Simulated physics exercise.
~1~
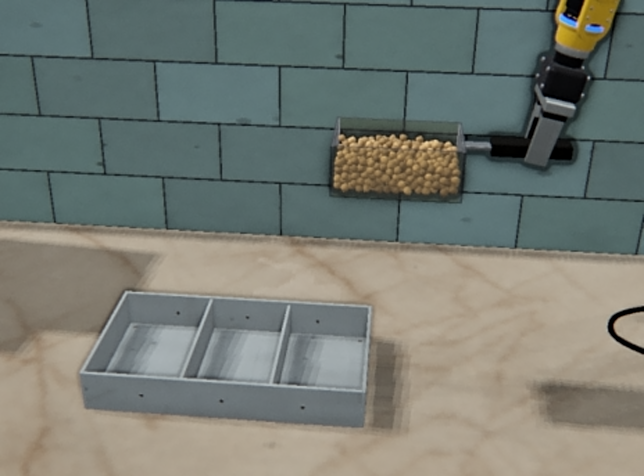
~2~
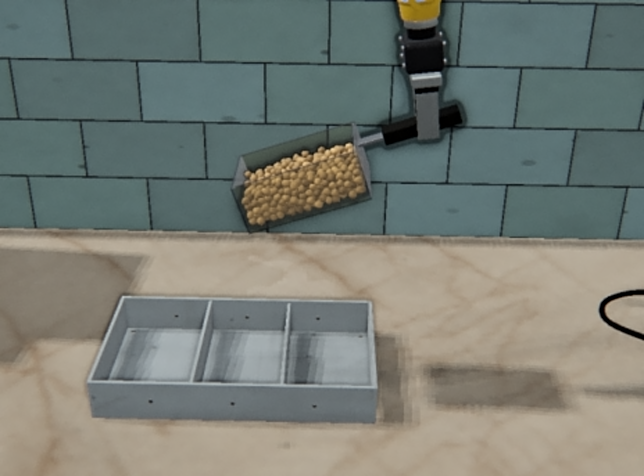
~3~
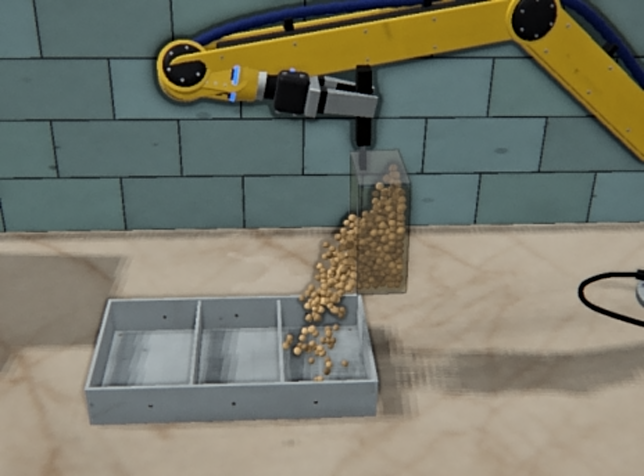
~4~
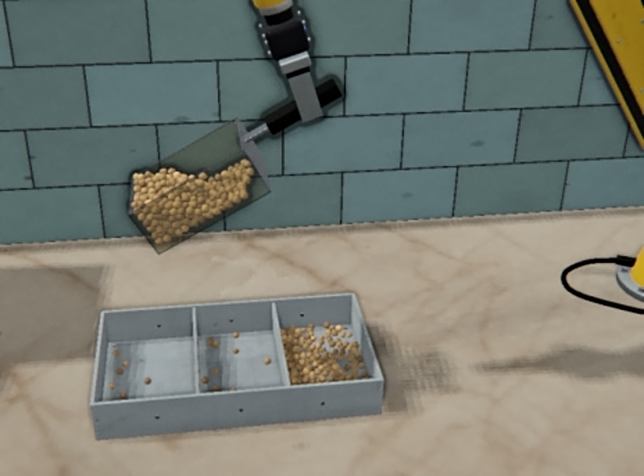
On a marble-like counter before a green tiled wall, a yellow robot arm carried a clear box of chickpeas left and tipped some into the right-hand part of a grey divided tray, then moved left, still holding plenty, with a few scattered in the other parts.
